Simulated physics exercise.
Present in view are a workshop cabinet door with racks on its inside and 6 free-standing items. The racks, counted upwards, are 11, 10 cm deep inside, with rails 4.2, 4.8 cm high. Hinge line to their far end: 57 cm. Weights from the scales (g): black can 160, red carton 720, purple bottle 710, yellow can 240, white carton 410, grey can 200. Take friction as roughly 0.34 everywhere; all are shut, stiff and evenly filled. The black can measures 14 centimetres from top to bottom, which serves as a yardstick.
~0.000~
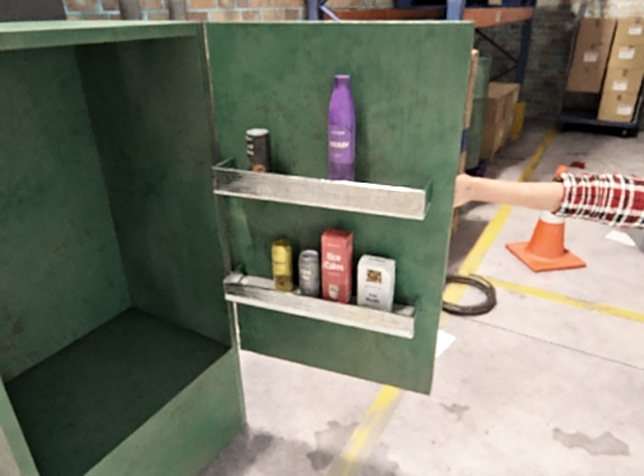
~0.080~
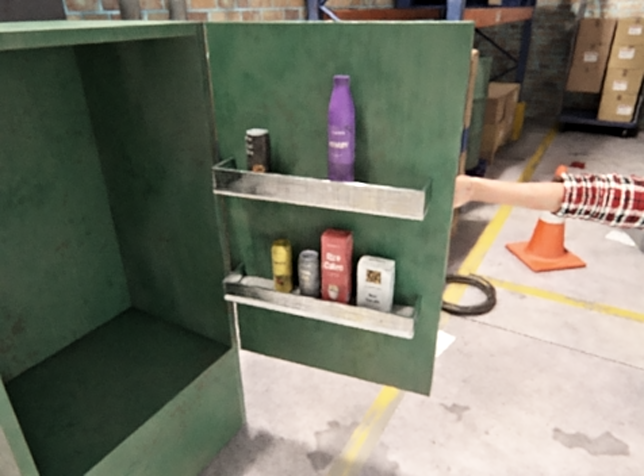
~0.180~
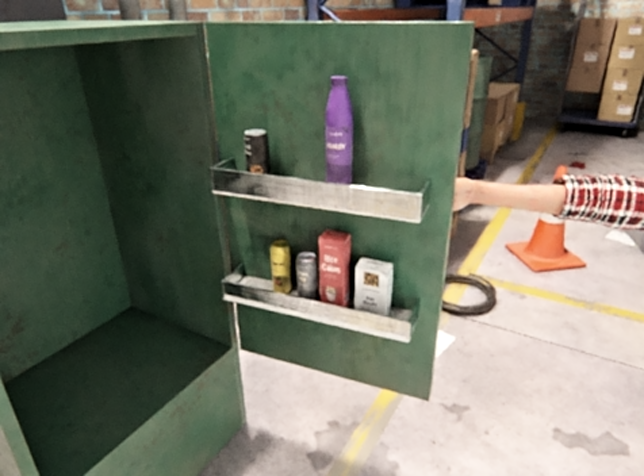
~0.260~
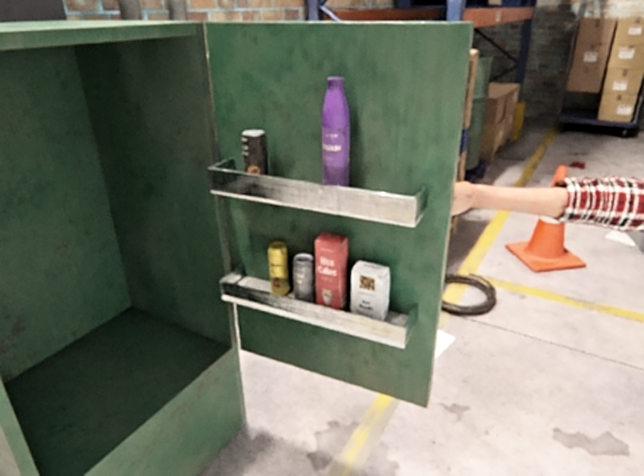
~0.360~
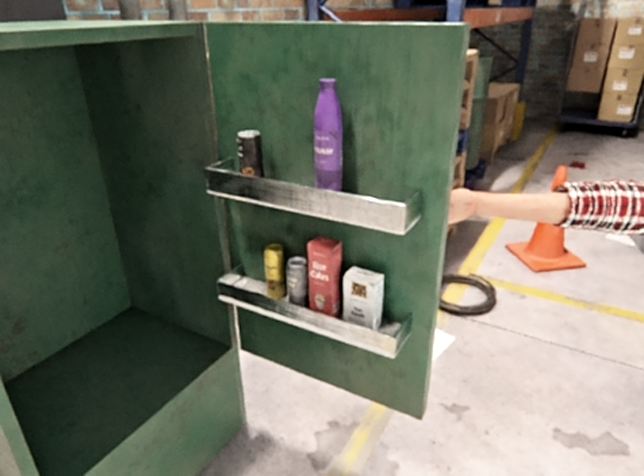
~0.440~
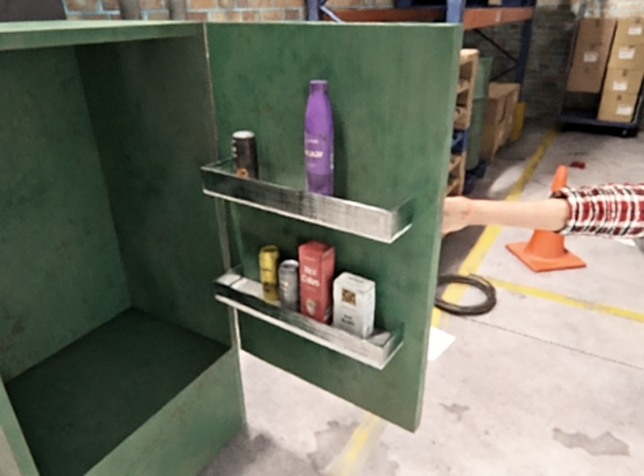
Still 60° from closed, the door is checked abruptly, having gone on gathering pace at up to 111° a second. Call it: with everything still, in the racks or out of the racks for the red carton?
Gone.
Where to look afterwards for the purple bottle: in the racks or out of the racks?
When everything stops, the purple bottle is out of bounds.
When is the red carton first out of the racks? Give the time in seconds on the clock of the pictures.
Time: Approximately 1.0 s.
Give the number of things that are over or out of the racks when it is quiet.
The count comes out at 3.
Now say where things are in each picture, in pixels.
In the first picture, door 100° open; red carton (337, 270); black can (260, 159).
In the second picture, door 100° open; yellow can (283, 267); white carton (376, 287).
In the third picture, door 98° open; grey can (307, 281); black can (258, 159).
In the fourth picture, door 95° open; purple bottle (336, 141); yellow can (279, 269).
In the fifth picture, door 91° open; white carton (363, 300); grey can (298, 287).
In the sixth picture, door 86° open; red carton (317, 284); black can (246, 162).
Around 0.84 s, door 60° open; red carton at 14° to upright near (242, 308); white carton at 22° to upright; purple bottle at 17° to upright.
Around 1.24 s, door 60° open; red carton and purple bottle now out of the racks; white carton at 63° to upright; yellow can shifted 2 cm.
Around 1.44 s, door 60° open; white carton at 63° to upright; yellow can shifted 2 cm.
Finally (1.8 s), out of the racks, red carton and purple bottle; on their side or leaning hard in the racks, white carton; the other 3 still in place (within 5 cm).
